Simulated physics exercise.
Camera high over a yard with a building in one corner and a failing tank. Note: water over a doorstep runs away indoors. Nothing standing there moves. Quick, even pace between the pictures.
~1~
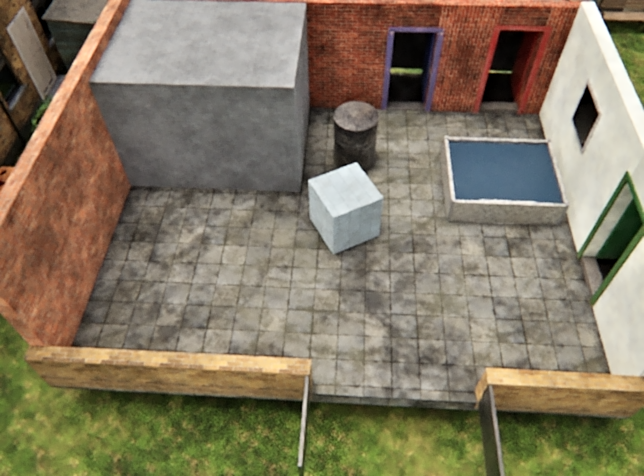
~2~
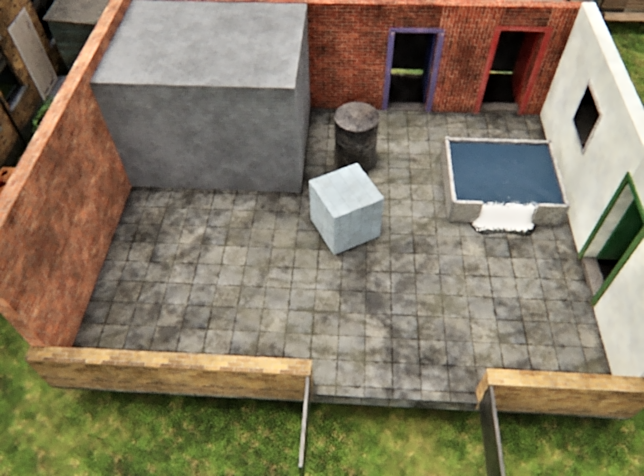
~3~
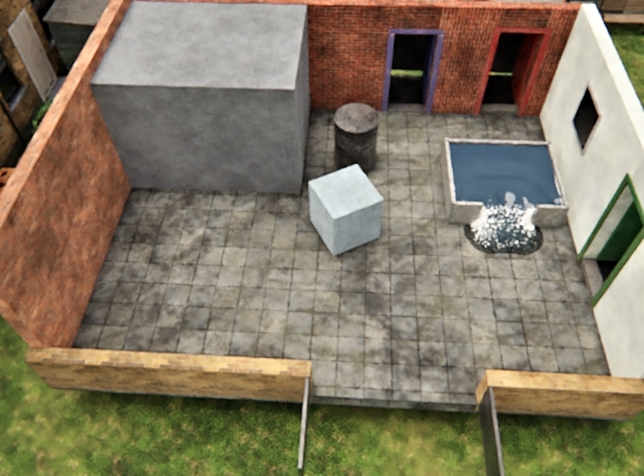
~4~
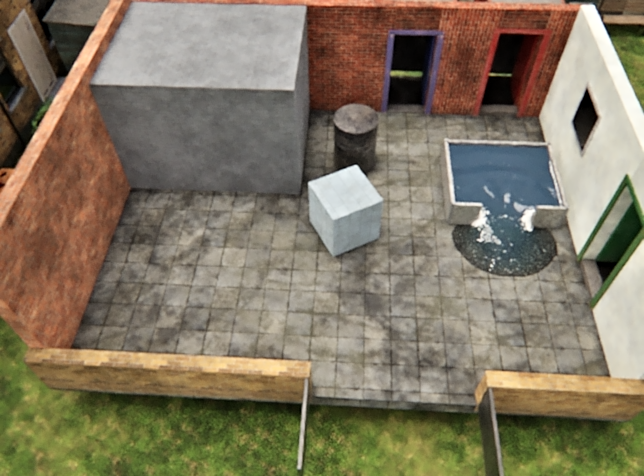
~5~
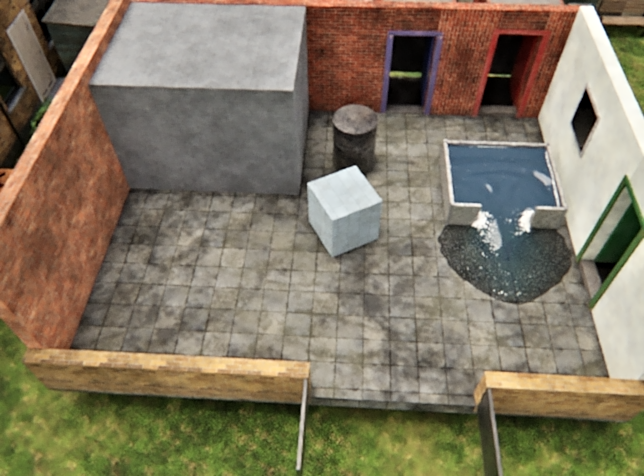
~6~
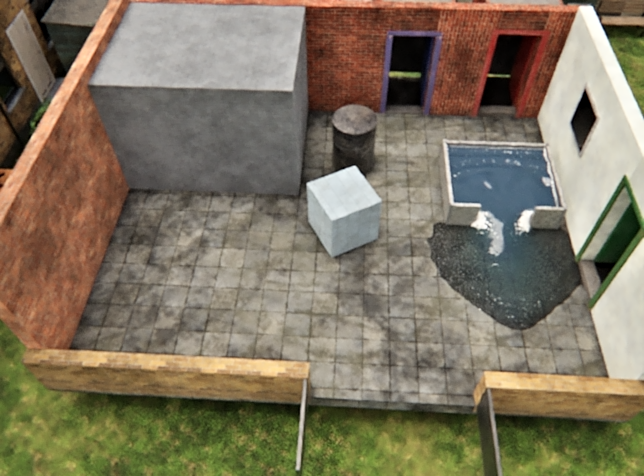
Water bursting through the front wall of a raised tank and spreading across a paved yard toward the viewer.
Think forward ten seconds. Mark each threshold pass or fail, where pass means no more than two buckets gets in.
Green door - pass; blue door - pass; red door - pass.
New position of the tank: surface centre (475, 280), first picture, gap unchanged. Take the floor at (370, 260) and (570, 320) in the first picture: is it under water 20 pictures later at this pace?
Bone-dry, soaked.
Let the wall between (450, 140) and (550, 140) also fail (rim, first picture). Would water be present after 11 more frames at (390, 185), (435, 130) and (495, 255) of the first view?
Bone-dry, submerged, bone-dry.
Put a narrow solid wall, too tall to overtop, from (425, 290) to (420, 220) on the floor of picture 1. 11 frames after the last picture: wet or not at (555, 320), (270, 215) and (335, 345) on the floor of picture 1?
Listed order: Swamped, spared, spared.
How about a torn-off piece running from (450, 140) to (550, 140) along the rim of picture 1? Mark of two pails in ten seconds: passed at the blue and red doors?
Blue: Past the mark; red: Past the mark.
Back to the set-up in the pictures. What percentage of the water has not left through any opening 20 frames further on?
About 92 %.
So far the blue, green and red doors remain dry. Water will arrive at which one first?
Soonest: The green one.
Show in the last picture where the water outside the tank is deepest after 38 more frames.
Somewhere close to (565, 396).
A moment on, water covers 20 % of the floor; the green door wet at the sill, nothing in, the blue door not reached, the red door not reached.
Next, water covers 25 % of the floor; the green door wet at the sill, nothing in, the blue door not reached, the red door not reached.
Then, water covers 30 % of the floor; the green door wet at the sill, nothing in, the blue door not reached, the red door not reached.
Later, water covers 40 % of the floor; the green door wet at the sill, nothing in, the blue door not reached, the red door not reached.
In the end, water covers 60 % of the floor; the green door wet at the sill, nothing in, the blue door not reached, the red door wet at the sill, nothing in.
